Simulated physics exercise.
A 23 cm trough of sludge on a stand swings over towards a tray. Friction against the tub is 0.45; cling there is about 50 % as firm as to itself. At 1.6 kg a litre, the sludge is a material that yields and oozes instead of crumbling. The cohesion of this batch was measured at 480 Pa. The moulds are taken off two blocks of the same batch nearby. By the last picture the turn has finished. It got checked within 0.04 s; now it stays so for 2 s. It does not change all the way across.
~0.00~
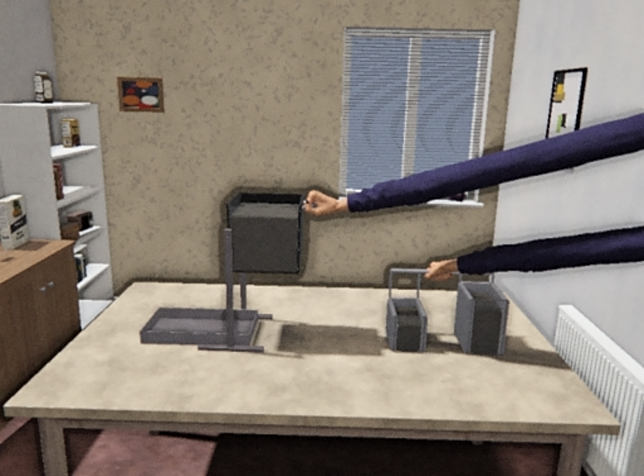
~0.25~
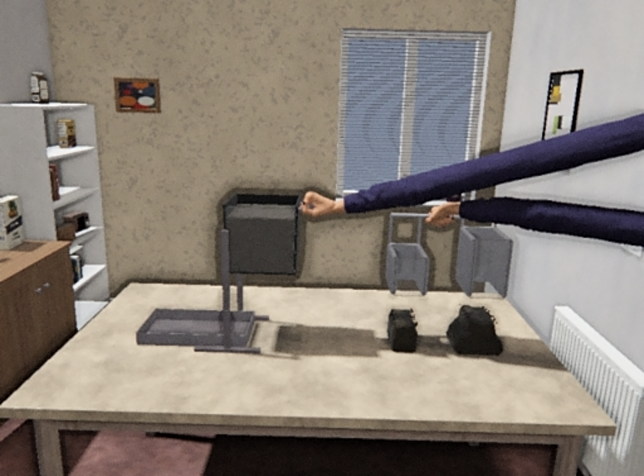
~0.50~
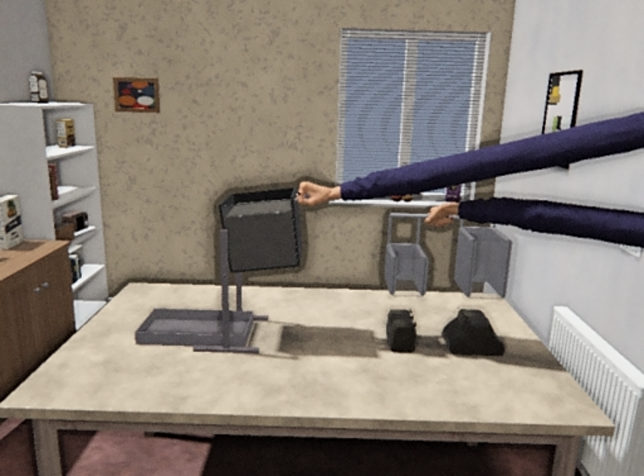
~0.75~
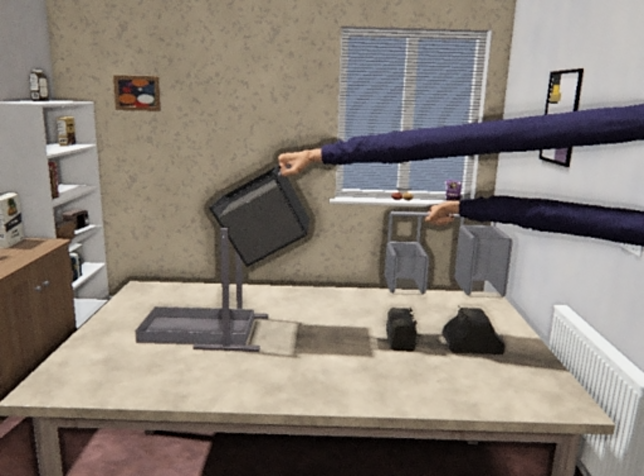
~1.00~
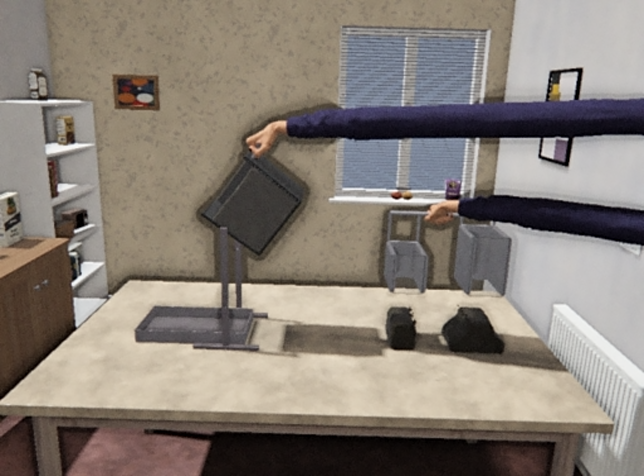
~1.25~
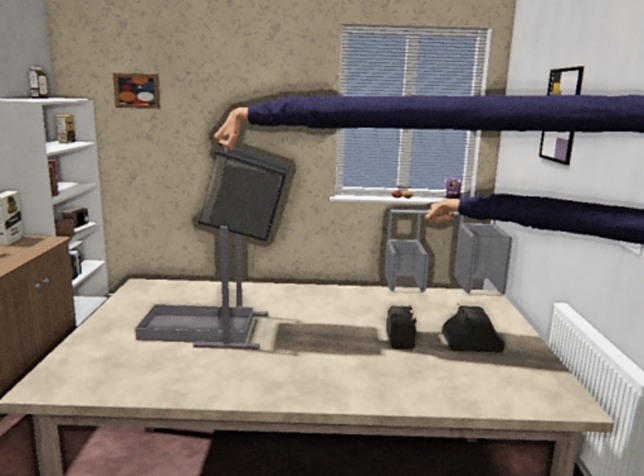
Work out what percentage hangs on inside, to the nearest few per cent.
Some 75 in every hundred.
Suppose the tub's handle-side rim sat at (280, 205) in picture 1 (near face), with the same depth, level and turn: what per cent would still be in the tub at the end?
About 100 per cent.
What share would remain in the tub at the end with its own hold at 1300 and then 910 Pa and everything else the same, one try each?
Respectively, close to 100 % and close to 100 %.
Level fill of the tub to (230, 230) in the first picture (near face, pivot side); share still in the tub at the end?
That gives some 100 %.
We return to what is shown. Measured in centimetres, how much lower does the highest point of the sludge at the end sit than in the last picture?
About 6 cm.
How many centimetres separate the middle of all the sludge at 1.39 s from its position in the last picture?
Measured shift, roughly 2 cm.
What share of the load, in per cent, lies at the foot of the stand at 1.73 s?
Some 0 % has got all the way down.
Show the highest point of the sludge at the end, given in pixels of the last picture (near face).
Around (249, 184).
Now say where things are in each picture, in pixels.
The first frame shows handle-side rim at (298, 207), tilt 0 degrees; highest point of the sludge at (292, 218); test blocks 12 cm, 18 cm high (left to right).
The second frame shows handle-side rim at (295, 208), tilt 0 degrees; highest point of the sludge at (289, 219); test blocks 11 cm, 13 cm high (left to right).
The third frame shows handle-side rim at (290, 199), tilt 7 degrees; highest point of the sludge at (286, 211); test blocks 11 cm, 12 cm high (left to right).
The fourth frame shows handle-side rim at (272, 174), tilt 30 degrees; highest point of the sludge at (273, 187); test blocks 11 cm, 12 cm high (left to right).
The fifth frame shows handle-side rim at (244, 159), tilt 53 degrees; highest point of the sludge at (254, 171); test blocks 11 cm, 12 cm high (left to right).
The sixth frame shows handle-side rim at (216, 155), tilt 75 degrees; highest point of the sludge at (229, 165); test blocks 11 cm, 12 cm high (left to right).
By 1.39 s, the tub is at 75 degrees and holds 99 %.
By 1.56 s, the tub is at 75 degrees and holds 88 %.
By 1.73 s, the tub is at 75 degrees and holds 78 %.
By 1.90 s, the tub is at 75 degrees and holds 74 %.
By 3.25 s, at the end, the tub is at 75 degrees and holds 75 %.
